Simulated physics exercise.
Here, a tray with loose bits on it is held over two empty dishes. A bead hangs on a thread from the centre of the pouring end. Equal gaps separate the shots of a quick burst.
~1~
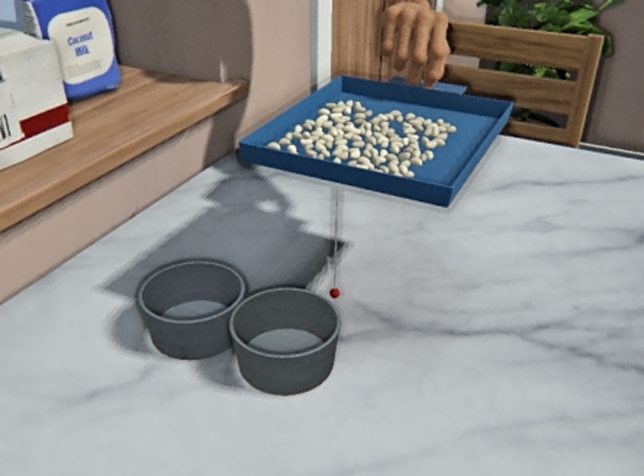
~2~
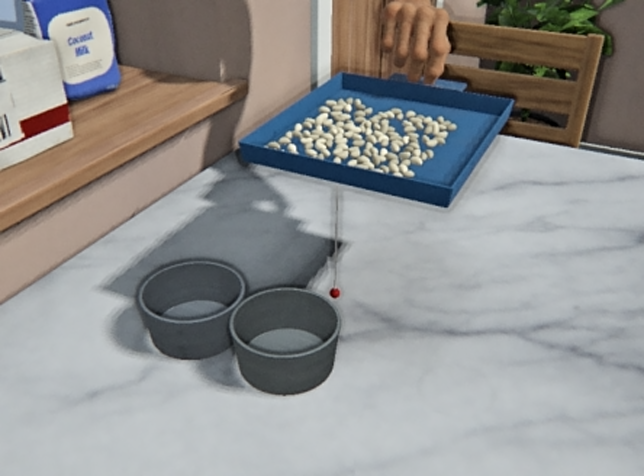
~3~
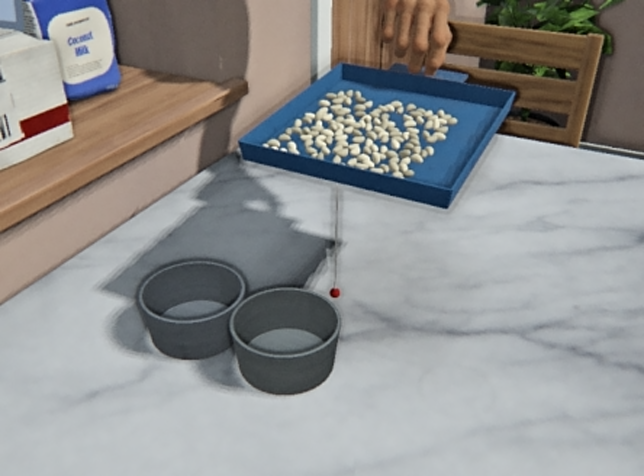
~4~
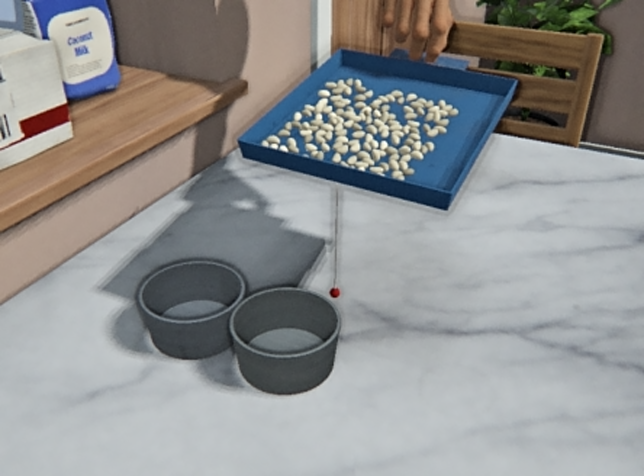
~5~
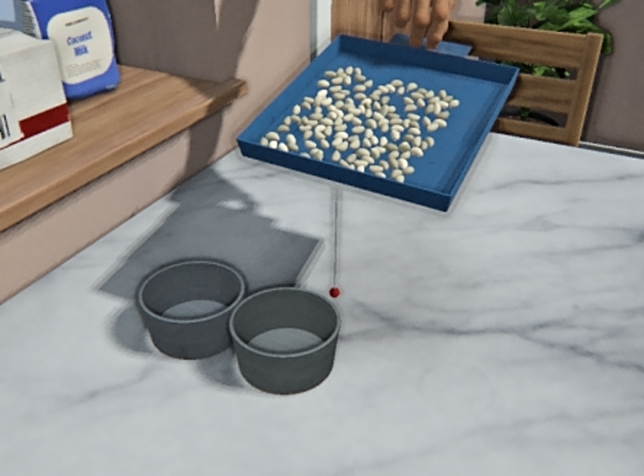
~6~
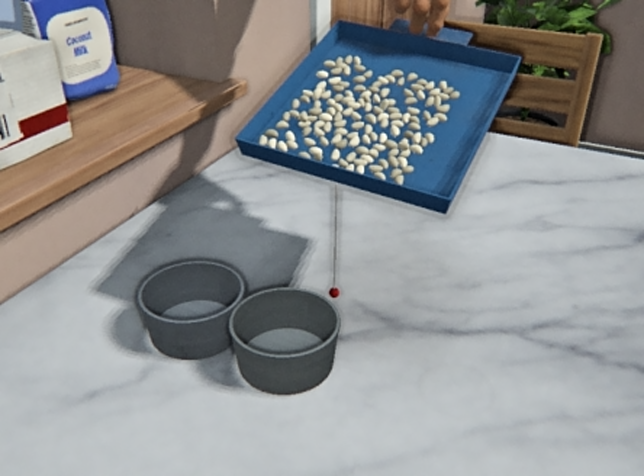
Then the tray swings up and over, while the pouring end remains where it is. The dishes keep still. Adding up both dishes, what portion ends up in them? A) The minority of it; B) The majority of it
The minority of it.
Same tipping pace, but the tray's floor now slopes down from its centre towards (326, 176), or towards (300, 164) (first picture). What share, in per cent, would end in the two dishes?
Shares: About 70 in a hundred, then about 70 in a hundred.
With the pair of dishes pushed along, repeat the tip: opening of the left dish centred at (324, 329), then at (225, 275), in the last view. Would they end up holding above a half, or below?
Well, a majority share the first time and a minority share the next.
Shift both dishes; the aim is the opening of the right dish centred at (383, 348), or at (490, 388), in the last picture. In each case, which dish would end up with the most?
First try: The right-side dish; second try: The left-side dish.
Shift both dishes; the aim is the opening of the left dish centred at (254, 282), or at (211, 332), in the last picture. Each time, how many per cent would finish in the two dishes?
First position: Some 10 %; second position: Some 50 %.
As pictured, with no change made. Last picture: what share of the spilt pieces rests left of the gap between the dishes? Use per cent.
Near 10 per cent.
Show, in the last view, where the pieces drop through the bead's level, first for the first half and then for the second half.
Around (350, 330), followed by around (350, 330).
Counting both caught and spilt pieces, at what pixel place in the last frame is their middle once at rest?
The centre comes to rest near (353, 388).
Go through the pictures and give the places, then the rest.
Corners of the pouring end at (243, 141) and (450, 186), level; middle of the load at (356, 139), white beans; left dish at (163, 335); right dish at (259, 370); bead on its thread at (335, 293), in the first frame.
Corners of the pouring end at (243, 141) and (450, 186), level; middle of the load at (357, 138), in the second frame.
Corners of the pouring end at (242, 140) and (450, 188), tipped barely, lowest at the right corner; middle of the load at (357, 134), in the third frame.
Corners of the pouring end at (242, 139) and (449, 190), tipped a little, lowest at the right corner; middle of the load at (357, 128), in the fourth frame.
Corners of the pouring end at (240, 138) and (448, 193), tipped a little, lowest at the right corner; middle of the load at (356, 122), in the fifth frame.
Corners of the pouring end at (239, 137) and (448, 196), tipped clearly, lowest at the right corner; middle of the load at (371, 118); left dish at (163, 335); right dish at (258, 369), in the sixth frame.
Soon after the last picture, tray tipped steeply; all on the tray.
A little later, tray tipped right over; nearly all on the tray; a stray few in the right dish.
Later still, tray tipped past a quarter turn; about a third in the right dish; about two thirds outside both.
At rest, tray tipped past a quarter turn; about a third in the right dish; none in the left dish; about two thirds outside both.
